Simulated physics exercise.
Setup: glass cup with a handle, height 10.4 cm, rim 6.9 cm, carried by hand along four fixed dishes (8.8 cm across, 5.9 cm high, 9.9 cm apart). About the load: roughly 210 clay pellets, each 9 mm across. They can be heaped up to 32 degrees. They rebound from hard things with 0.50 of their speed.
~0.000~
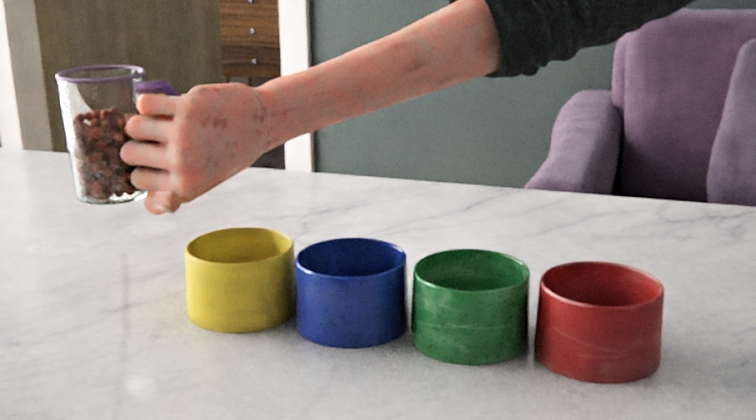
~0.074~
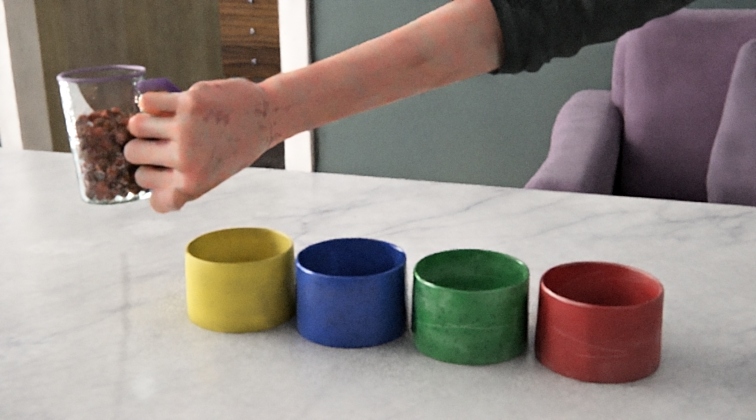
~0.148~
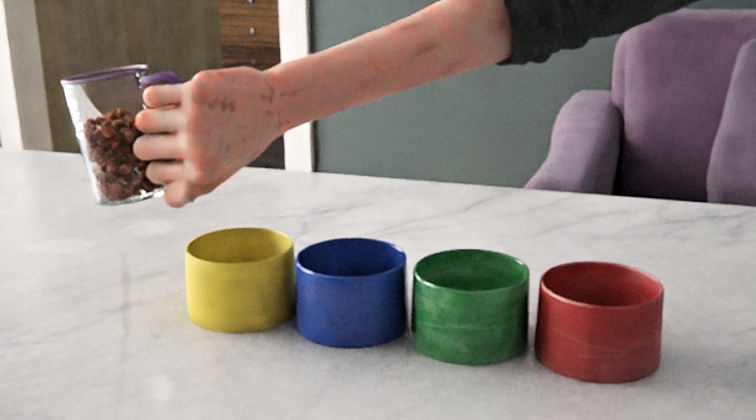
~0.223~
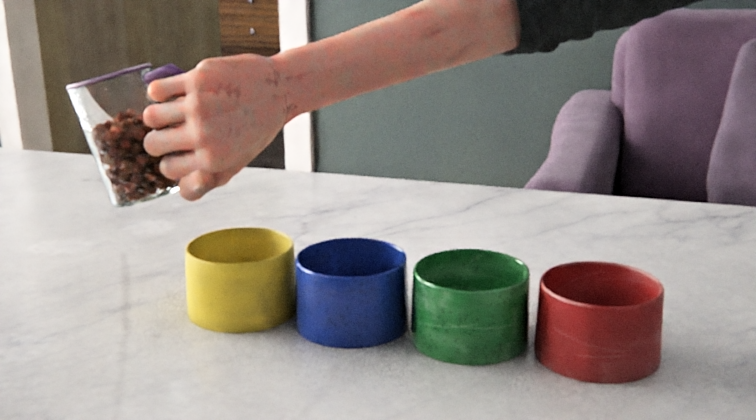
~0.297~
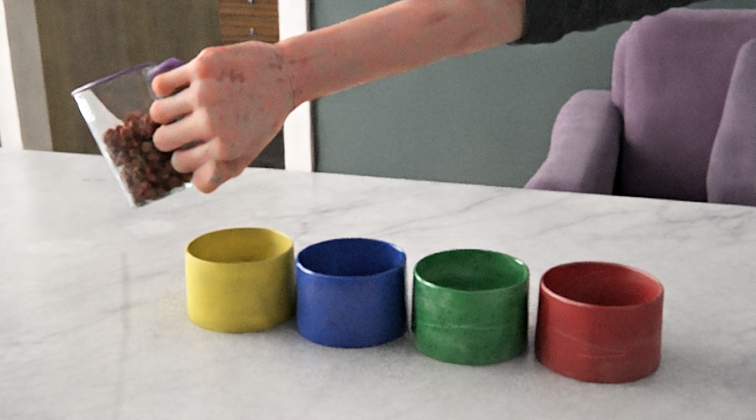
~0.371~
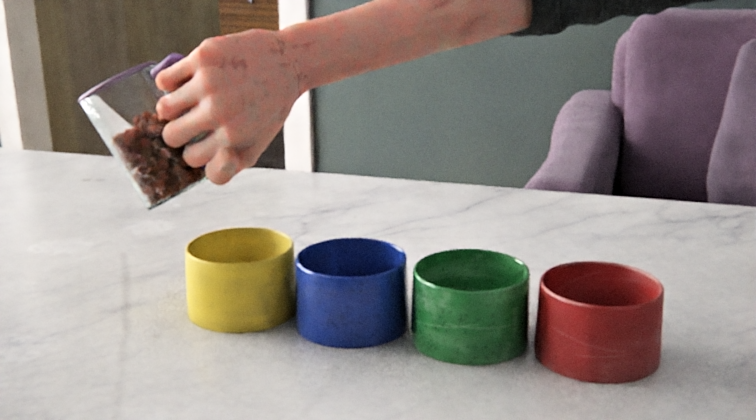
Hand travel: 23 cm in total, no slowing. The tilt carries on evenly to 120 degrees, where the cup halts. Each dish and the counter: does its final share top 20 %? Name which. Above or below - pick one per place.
Red: Below; blue: Below; green: Below; yellow: Above; counter: Below.
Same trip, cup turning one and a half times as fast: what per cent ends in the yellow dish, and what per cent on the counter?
Yellow 50, counter 50.
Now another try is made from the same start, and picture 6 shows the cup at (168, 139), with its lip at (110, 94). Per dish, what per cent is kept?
You'd end up with red at 0, blue at 20, green at 0 and yellow at 40.
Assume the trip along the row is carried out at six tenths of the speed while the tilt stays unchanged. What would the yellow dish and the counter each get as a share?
Yellow: 10; counter: 90.
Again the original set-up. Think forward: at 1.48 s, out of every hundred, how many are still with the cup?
Close to 50 % of the load.
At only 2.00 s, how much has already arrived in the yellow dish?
I'd put it at about 90 % by that time.
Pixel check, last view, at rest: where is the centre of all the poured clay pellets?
Resting centre estimate: Around (249, 287).
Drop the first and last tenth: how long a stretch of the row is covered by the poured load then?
Roughly 6 cm of the row.
After 1.04 s, tilt 91 degrees; cup holds 100 %.
After 1.48 s, tilt 120 degrees; cup holds 50 %, yellow 50 %.
After 2.00 s, tilt 120 degrees; cup holds 0 %, yellow 90 %.
In the end, at 2.4 s, red 0 %, blue 0 %, green 0 %, yellow 90 %, counter 5 %.
